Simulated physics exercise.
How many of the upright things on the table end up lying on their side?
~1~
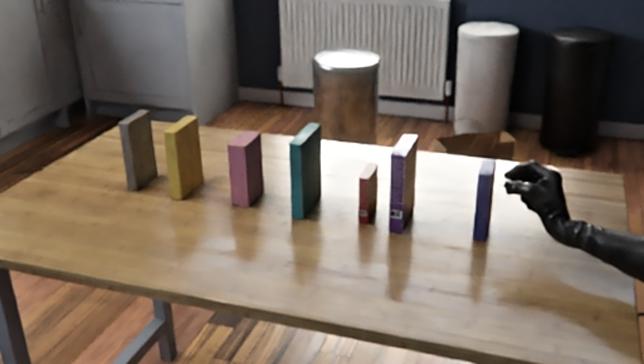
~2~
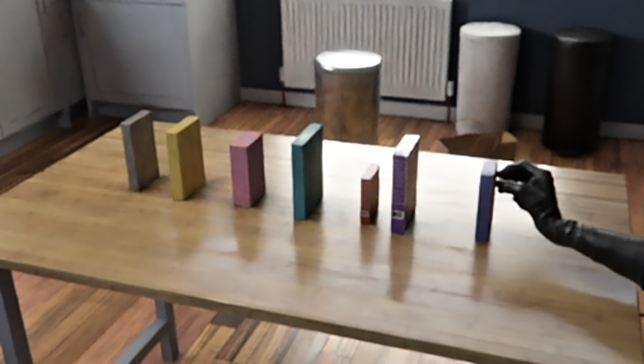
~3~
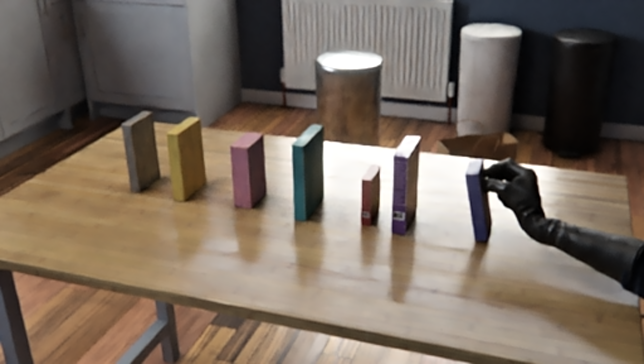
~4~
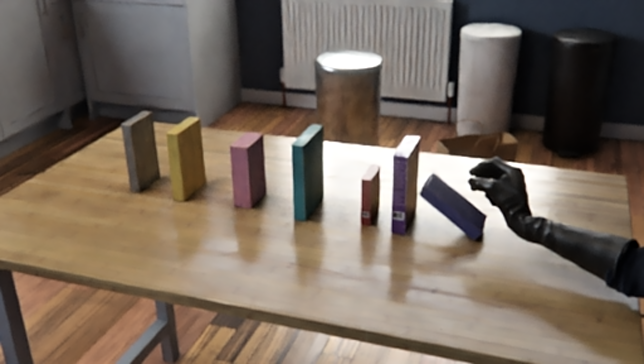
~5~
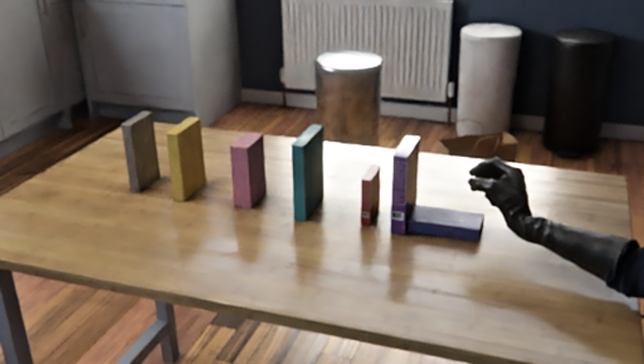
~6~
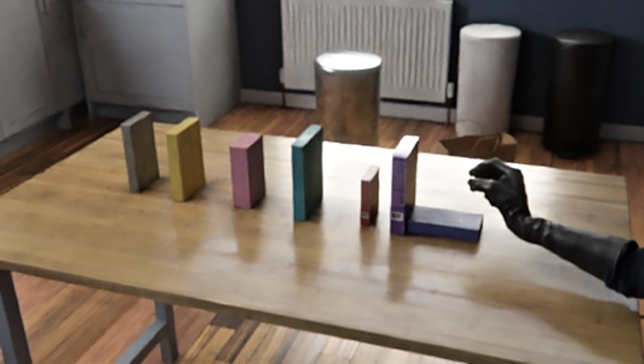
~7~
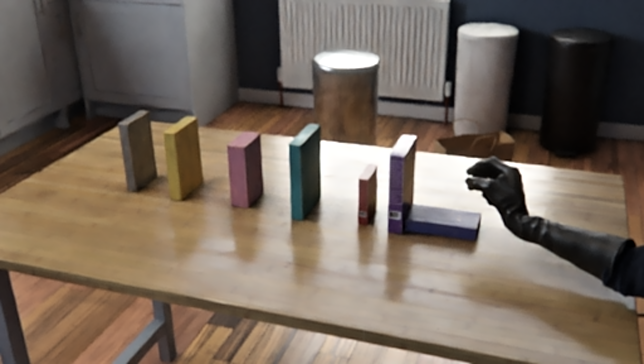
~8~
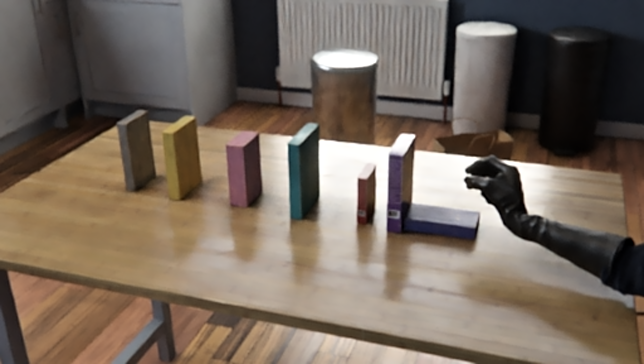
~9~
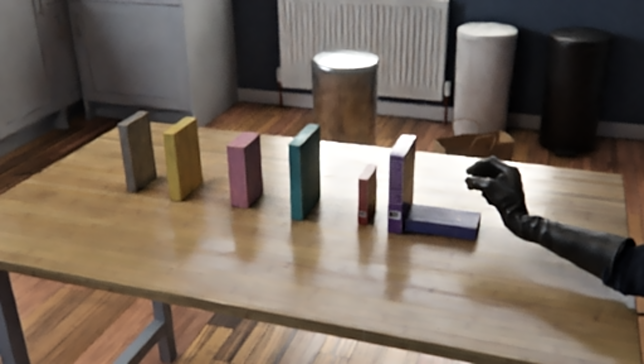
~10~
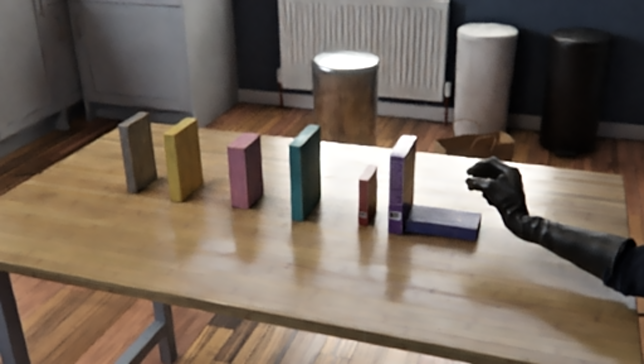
Only one of them ends up on its side, the blue board at the right end of the row.
